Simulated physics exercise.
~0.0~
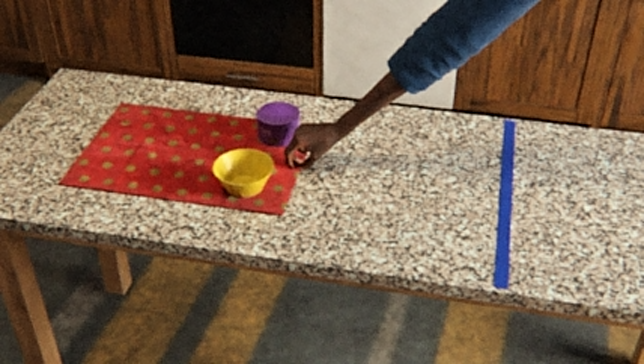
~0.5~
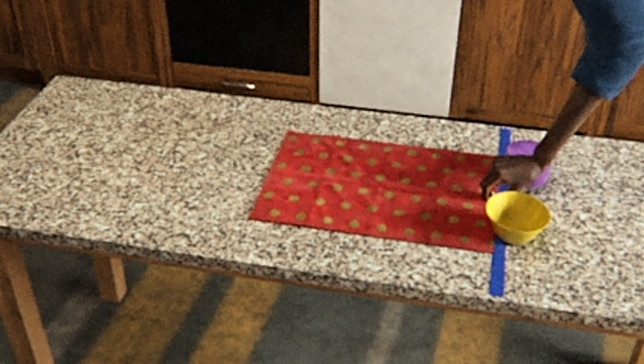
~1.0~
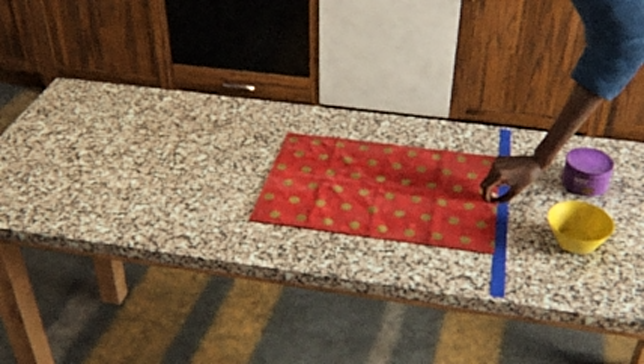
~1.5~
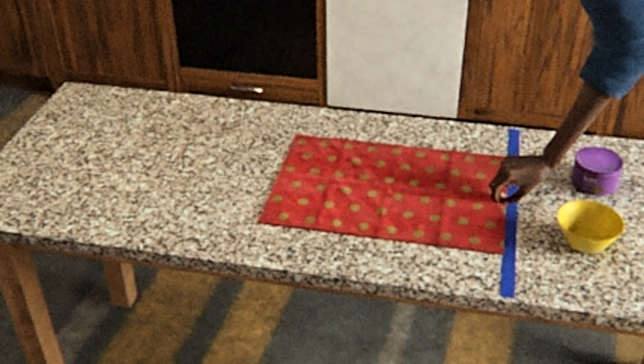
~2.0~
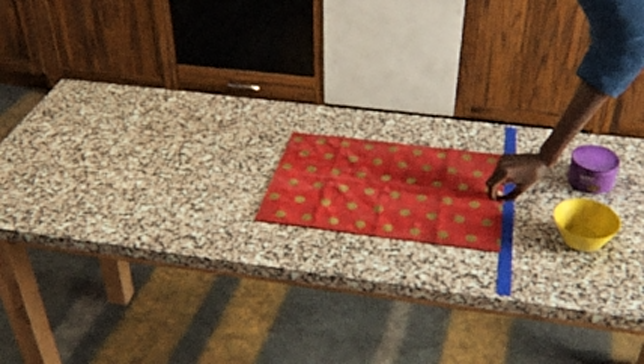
A speckled stone-topped table stands before wooden cabinets and a dark oven, seen from above at a slight angle. A red cloth with gold dots lies on the left, holding a yellow bowl and a purple tub near its right edge, while a strip of blue tape crosses the table farther right. A hand in a blue sleeve pulls the cloth rightward, carrying both containers along. The cloth stops at the tape, and both slide off its front edge onto the bare tabletop. They rest to the right of the tape, the hand still at the cloth's edge.
